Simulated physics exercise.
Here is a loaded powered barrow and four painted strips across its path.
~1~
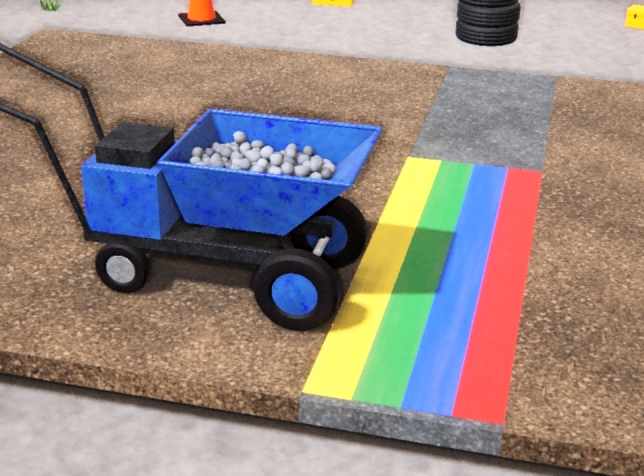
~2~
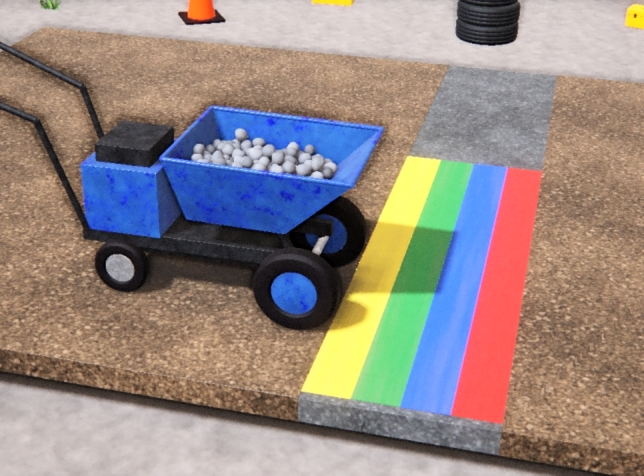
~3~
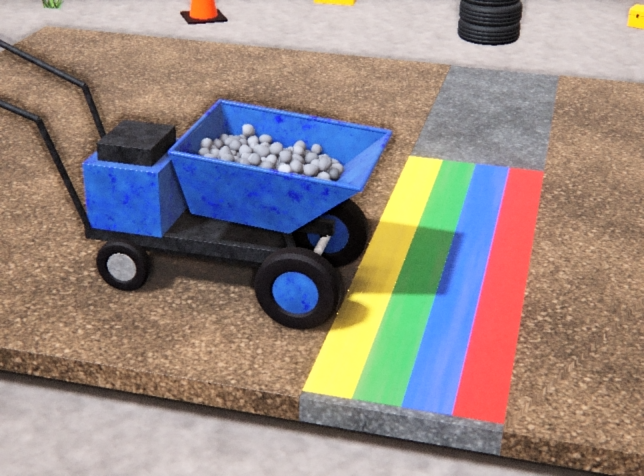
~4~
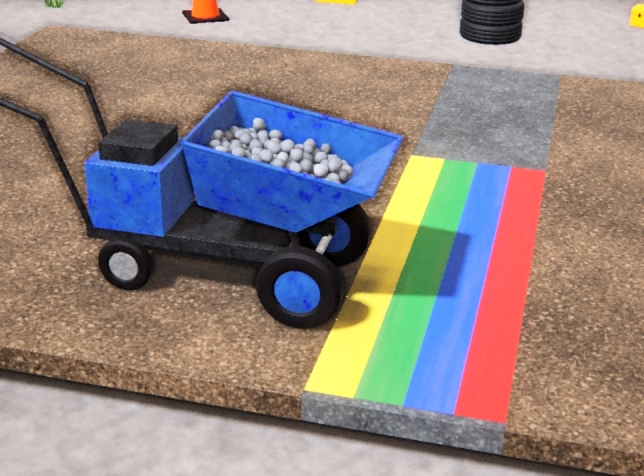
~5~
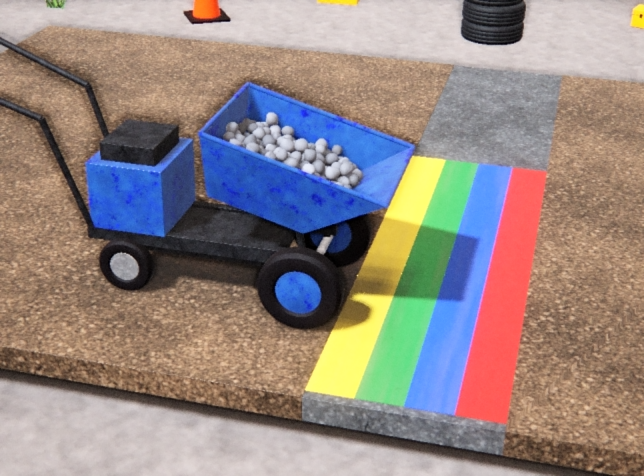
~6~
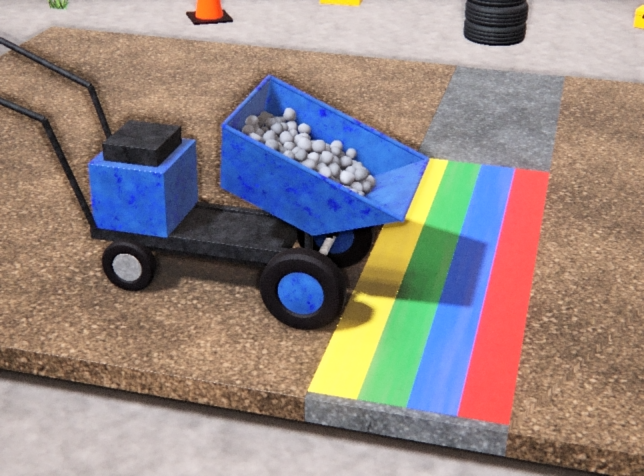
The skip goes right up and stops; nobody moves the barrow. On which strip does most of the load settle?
The heap favours the red strip.
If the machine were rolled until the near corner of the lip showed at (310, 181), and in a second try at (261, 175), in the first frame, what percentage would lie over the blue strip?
Roughly 30 per cent, and 20 per cent.
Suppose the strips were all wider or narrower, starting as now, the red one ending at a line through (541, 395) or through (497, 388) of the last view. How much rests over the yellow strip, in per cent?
Near 0 % and 0 %.
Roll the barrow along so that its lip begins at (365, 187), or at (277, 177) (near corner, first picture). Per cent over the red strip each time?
In turn 30 and 10 in a hundred.
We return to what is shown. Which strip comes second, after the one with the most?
Next in line is the strip in blue.
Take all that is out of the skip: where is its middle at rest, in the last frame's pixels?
Close to (507, 314).
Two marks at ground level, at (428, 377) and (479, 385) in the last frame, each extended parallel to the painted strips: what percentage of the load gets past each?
In turn 70 and 50 in a hundred.
Soon after the last picture, skip tipped steeply; all in the skip.
A little later, skip tipped right over; about two thirds in the skip; about a quarter over the blue strip; about a quarter over the red strip; a stray few off the paint.
Later still, skip tipped right over; about a quarter in the skip; a stray few over the green strip; about a quarter over the blue strip; about a third over the red strip; about a quarter off the paint.
At rest, skip tipped right over; about a quarter in the skip; none over the yellow strip; a stray few over the green strip; about a quarter over the blue strip; about a quarter over the red strip; about a quarter off the paint.
